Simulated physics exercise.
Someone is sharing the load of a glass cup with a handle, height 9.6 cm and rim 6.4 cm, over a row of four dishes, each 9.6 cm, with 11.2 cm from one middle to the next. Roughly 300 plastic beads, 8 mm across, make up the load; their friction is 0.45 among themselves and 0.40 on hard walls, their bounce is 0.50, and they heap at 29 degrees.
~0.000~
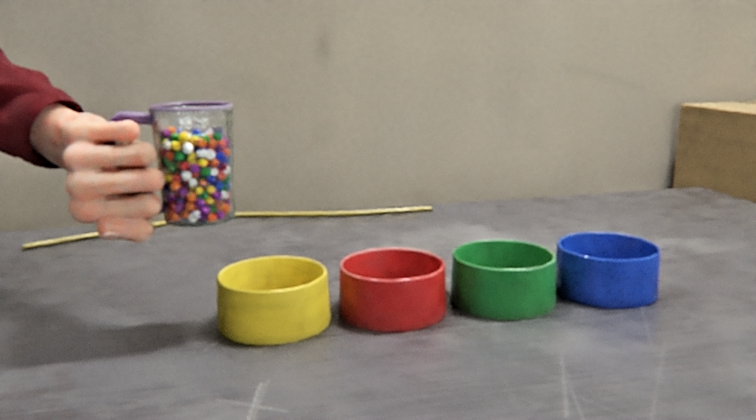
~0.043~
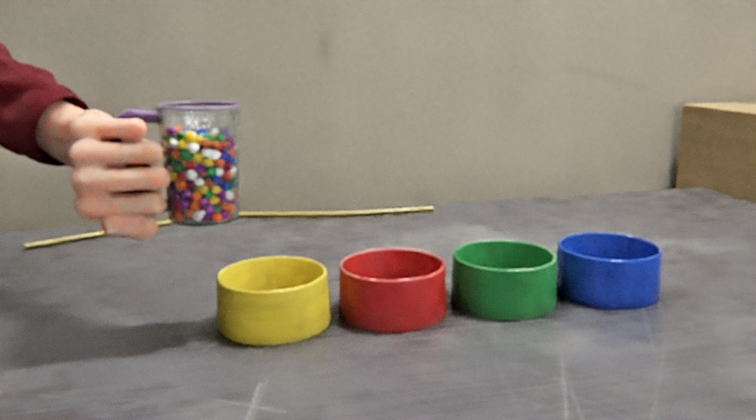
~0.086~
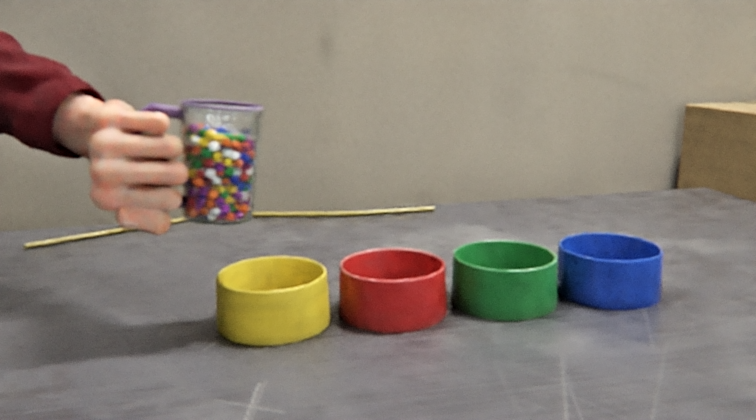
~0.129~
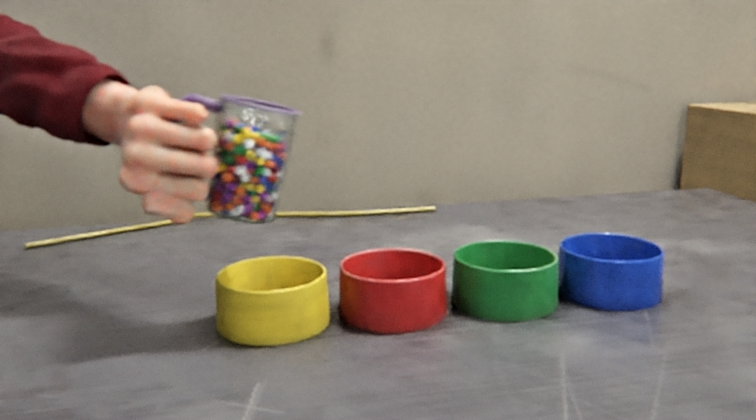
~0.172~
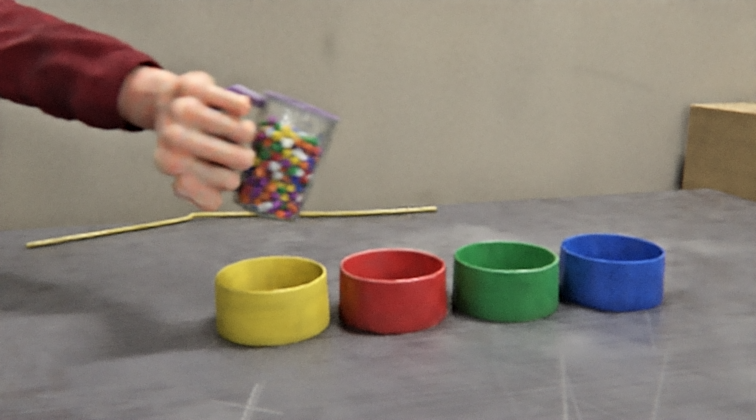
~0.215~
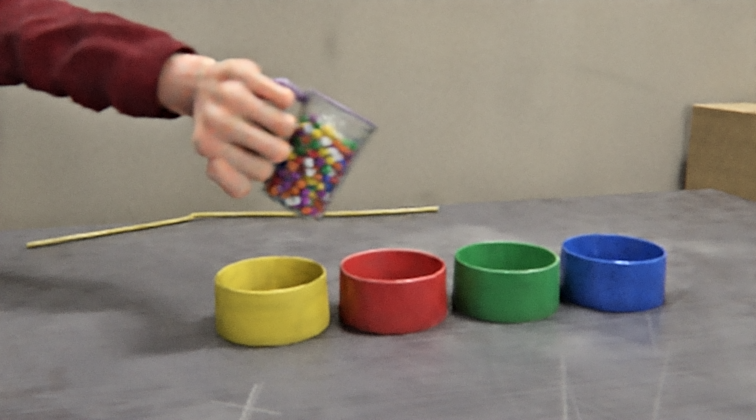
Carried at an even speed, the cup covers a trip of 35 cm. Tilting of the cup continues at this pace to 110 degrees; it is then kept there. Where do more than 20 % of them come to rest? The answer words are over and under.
Red: Under. Blue: Over. Green: Under. Yellow: Under. Counter: Over.
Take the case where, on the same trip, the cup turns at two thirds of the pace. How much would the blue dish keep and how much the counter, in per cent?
Result - blue: 90; counter: 10.
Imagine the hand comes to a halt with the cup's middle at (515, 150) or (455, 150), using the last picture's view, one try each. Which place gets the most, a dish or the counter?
Most lands at blue on the first run and at green on the second.
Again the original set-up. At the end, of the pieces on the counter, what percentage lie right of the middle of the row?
100 per cent.
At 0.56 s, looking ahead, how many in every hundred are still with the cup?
Somewhere close to 95 percent.
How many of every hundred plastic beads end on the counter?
Close to 50 %, more or less.
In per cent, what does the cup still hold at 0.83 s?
Some 10 per cent of the load.
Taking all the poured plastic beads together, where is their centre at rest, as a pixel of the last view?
Roughly (643, 282).
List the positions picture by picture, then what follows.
The first picture shows cup at (196, 163), tilt 0 degrees, lip at (231, 105), moved 0.0 cm; middle of the pieces at (199, 173); yellow dish at (272, 273); red dish at (392, 264); green dish at (504, 255); blue dish at (608, 246).
The second picture shows cup at (202, 163), tilt 2 degrees, lip at (238, 106), moved 0.5 cm; middle of the pieces at (204, 173).
The third picture shows cup at (220, 162), tilt 6 degrees, lip at (261, 108), moved 2.1 cm; middle of the pieces at (221, 172).
The fourth picture shows cup at (250, 160), tilt 14 degrees, lip at (297, 113), moved 4.6 cm; middle of the pieces at (250, 170).
The fifth picture shows cup at (284, 158), tilt 22 degrees, lip at (337, 119), moved 7.5 cm; middle of the pieces at (281, 168).
The sixth picture shows cup at (317, 157), tilt 30 degrees, lip at (374, 126), moved 10.4 cm; middle of the pieces at (313, 166); yellow dish at (271, 274); red dish at (392, 265); green dish at (506, 256); blue dish at (613, 248). Its pace works out near 195 degrees a second; the hand travels 67 cm a second.
Then, at 0.42 s, tilt 71 degrees; cup holds 100 %.
Then, at 0.56 s, tilt 98 degrees; cup holds 95 %.
Then, at 0.83 s, tilt 110 degrees; cup holds 10 %, blue 35 %.
At rest (1.8 s), red 0 %, blue 50 %, green 0 %, yellow 0 %, counter 50 %.
